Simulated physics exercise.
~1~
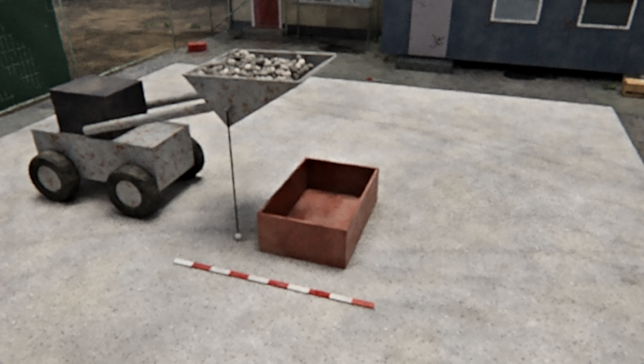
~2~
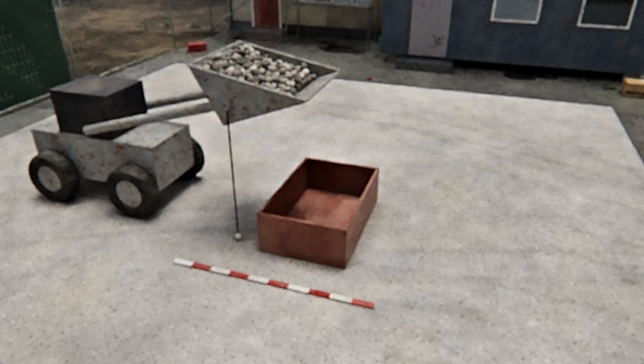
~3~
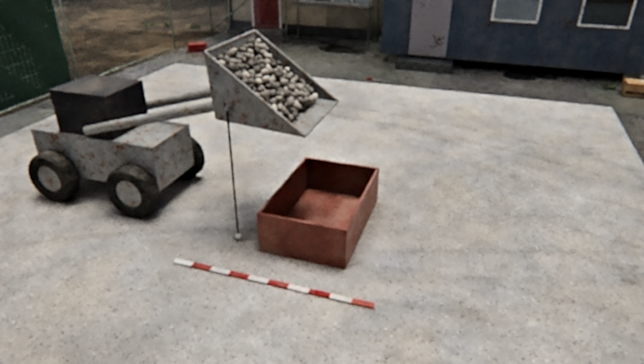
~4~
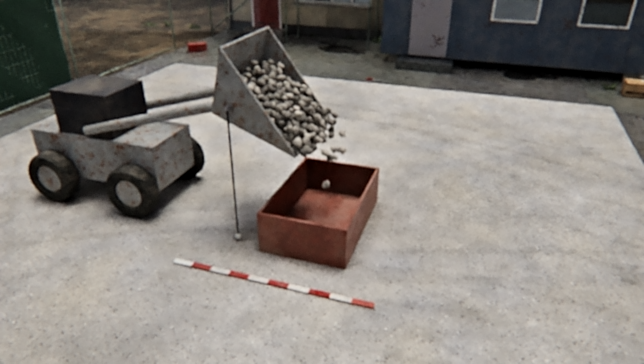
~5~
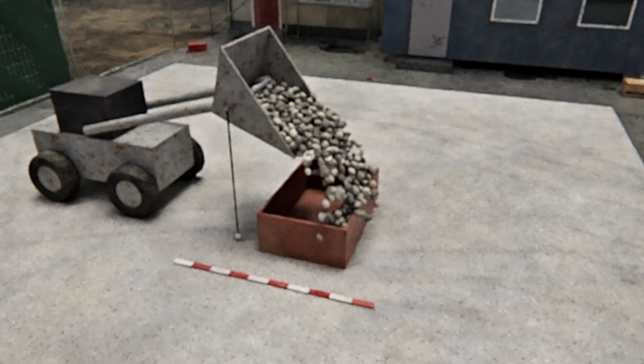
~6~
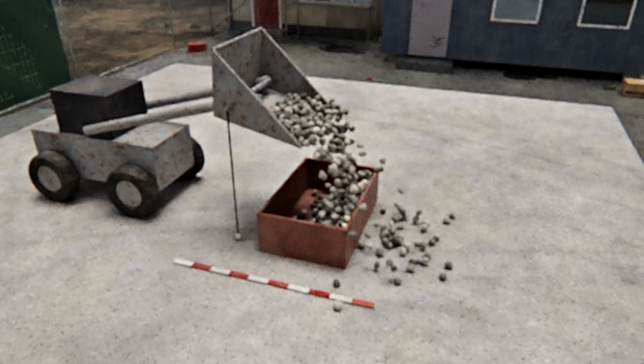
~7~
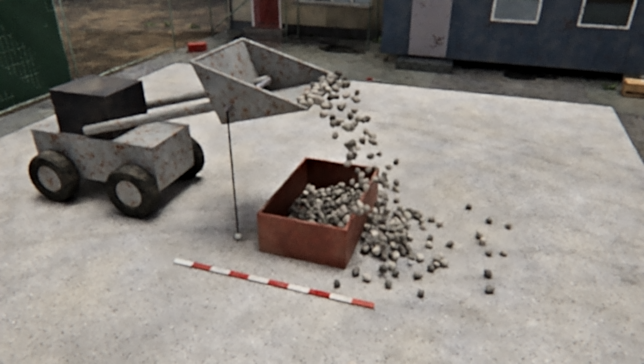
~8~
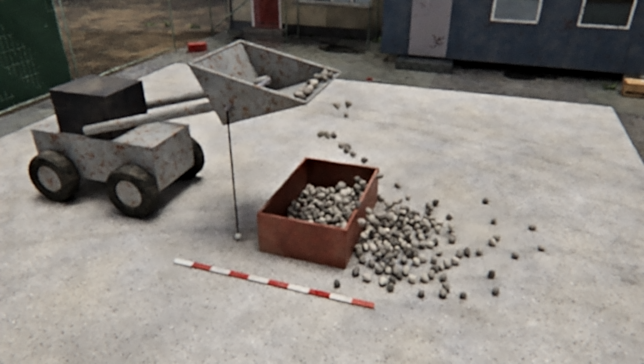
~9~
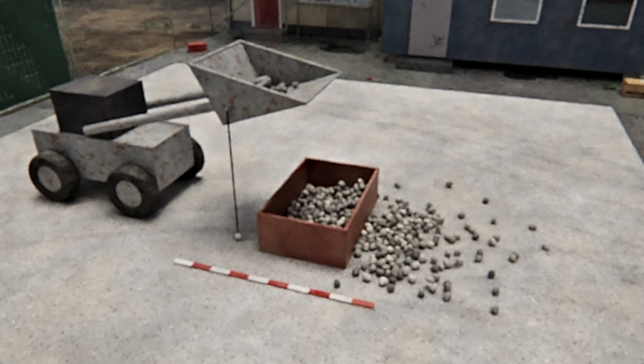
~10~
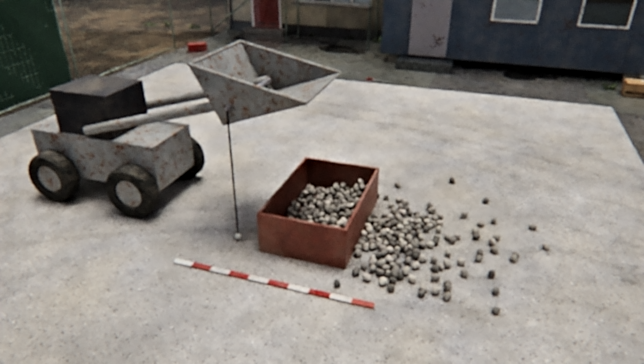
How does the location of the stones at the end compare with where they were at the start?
At the start the stones are heaped in the loader's raised bucket. By the end they are lower and farther right, with most in the reddish bin and many others scattered on the ground to its right.
